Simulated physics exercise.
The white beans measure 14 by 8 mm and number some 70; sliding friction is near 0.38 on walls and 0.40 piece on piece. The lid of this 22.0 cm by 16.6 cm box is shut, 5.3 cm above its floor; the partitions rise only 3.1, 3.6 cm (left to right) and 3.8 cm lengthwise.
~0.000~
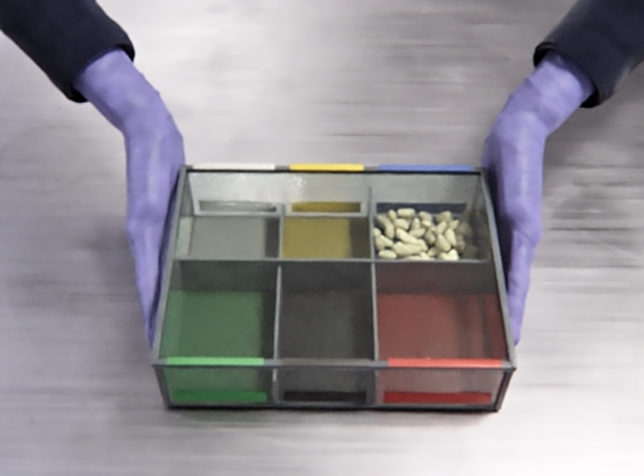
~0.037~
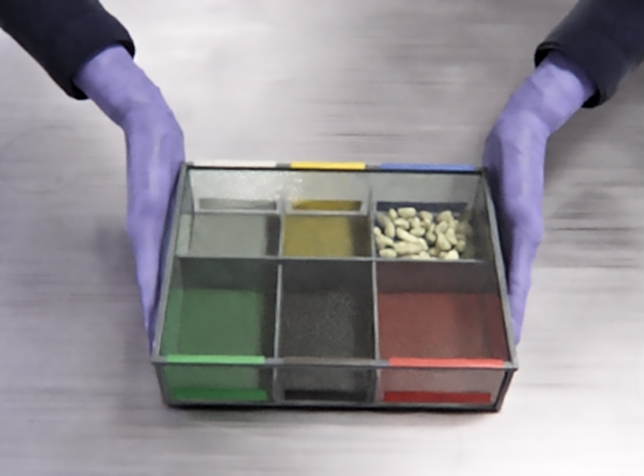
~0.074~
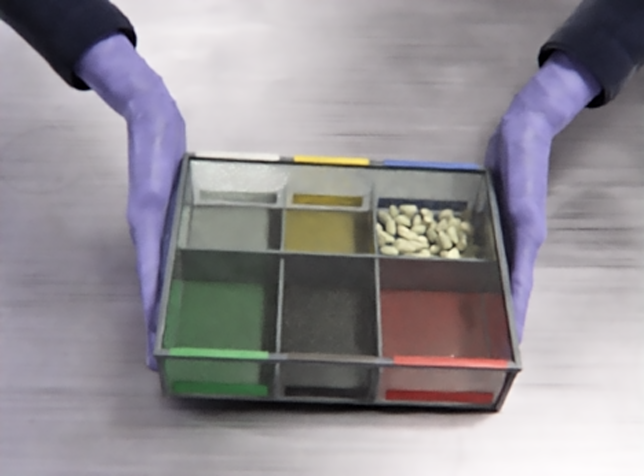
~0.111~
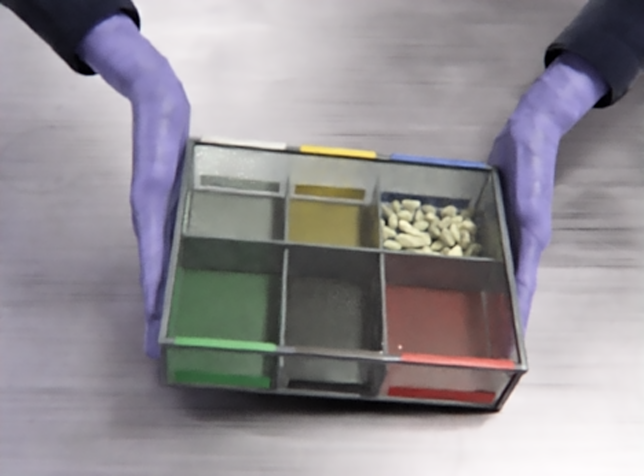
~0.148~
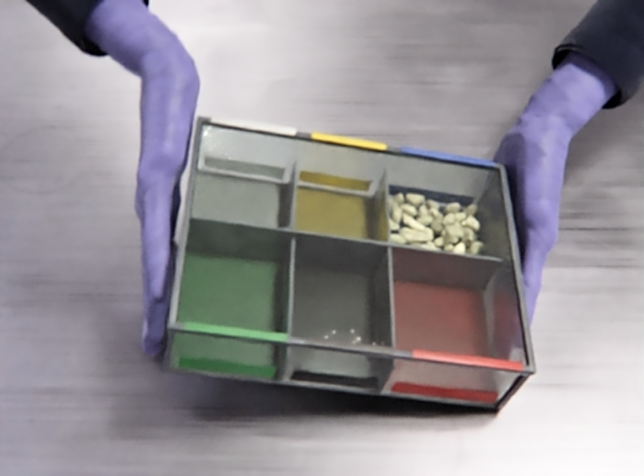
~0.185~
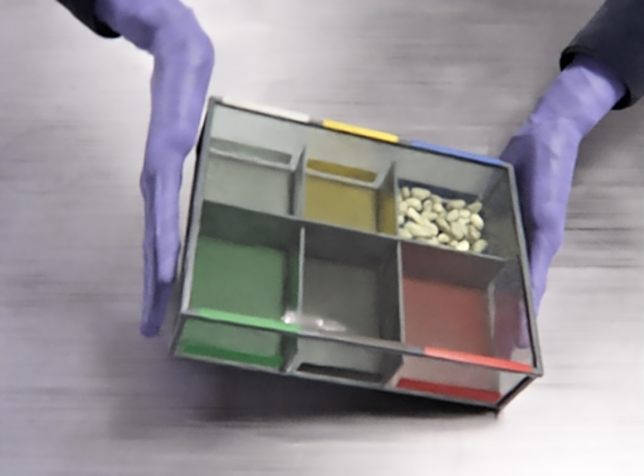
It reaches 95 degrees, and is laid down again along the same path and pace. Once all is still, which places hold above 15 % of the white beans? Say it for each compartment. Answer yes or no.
Red compartment: No; blue compartment: Yes; green compartment: No; yellow compartment: No; white compartment: No; black compartment: No.
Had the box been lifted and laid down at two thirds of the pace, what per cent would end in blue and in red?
Then: Blue 100; red 0.
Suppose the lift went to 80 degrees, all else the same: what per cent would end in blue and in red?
In that case blue 100, red 0.
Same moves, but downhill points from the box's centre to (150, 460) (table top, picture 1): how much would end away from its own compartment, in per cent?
Some 35 per cent.
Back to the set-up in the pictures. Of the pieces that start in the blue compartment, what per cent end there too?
About 100 per cent.
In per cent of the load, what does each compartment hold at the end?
Red 0; blue 100; green 0; yellow 0; white 0; black 0.
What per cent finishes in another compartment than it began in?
About 0 per cent.
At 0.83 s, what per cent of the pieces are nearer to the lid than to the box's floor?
About 40 per cent.
After 0.83 s, tilt 95 degrees; blue 100 %.
After 1.26 s, tilt 41 degrees; blue 100 %.
After 1.77 s, tilt 0 degrees; blue 100 %.
At rest (2.2 s), red 0 %, blue 100 %, green 0 %, yellow 0 %, white 0 %, black 0 %.
